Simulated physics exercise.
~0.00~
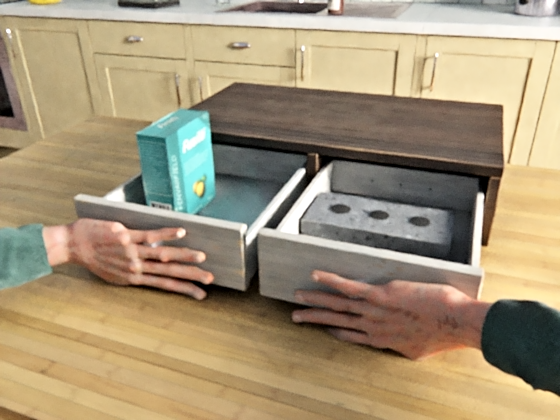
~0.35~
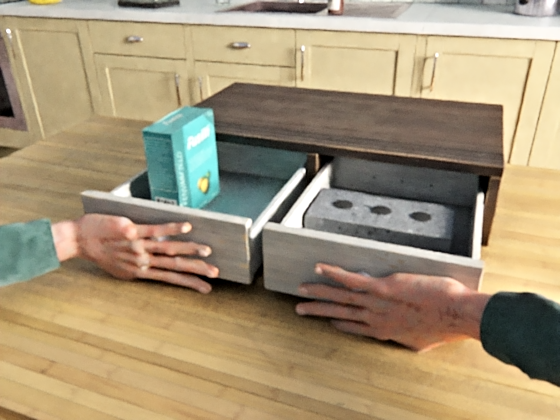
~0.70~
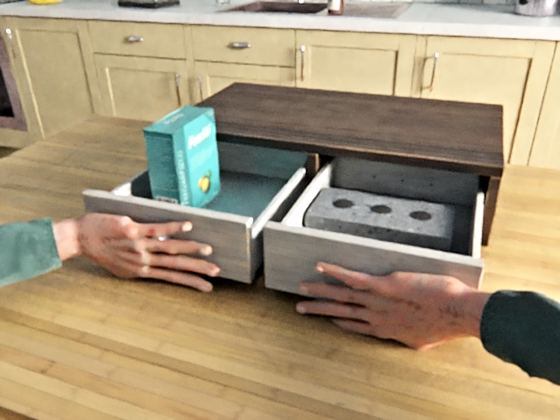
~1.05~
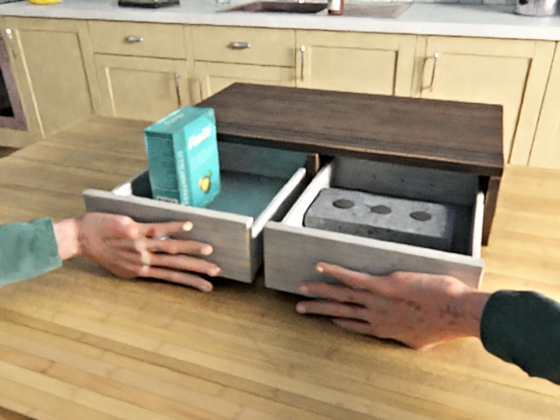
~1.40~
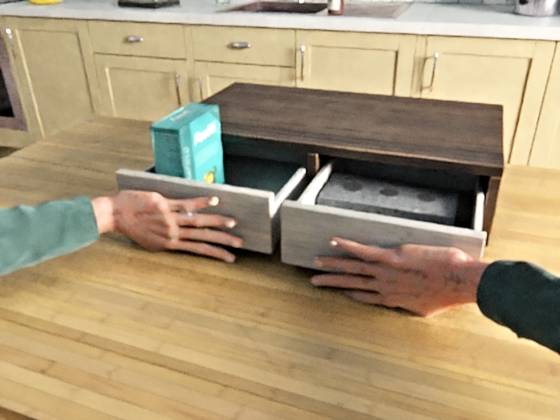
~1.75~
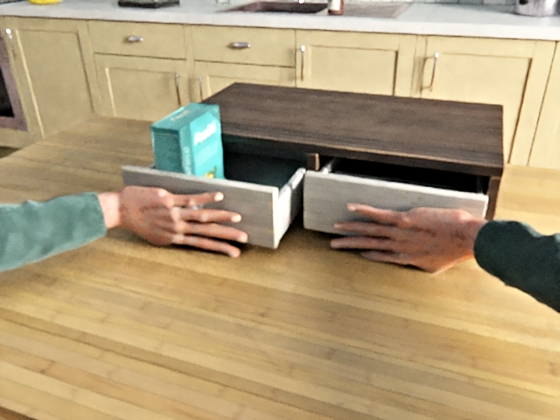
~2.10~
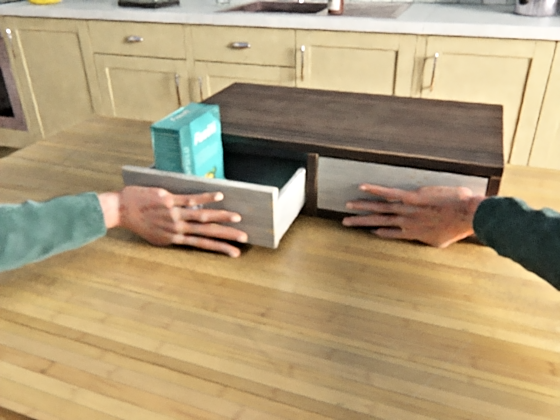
Two hands pushing in drawers of a dark wooden chest, the left stopping partway with its upright turquoise packet, the right closing.
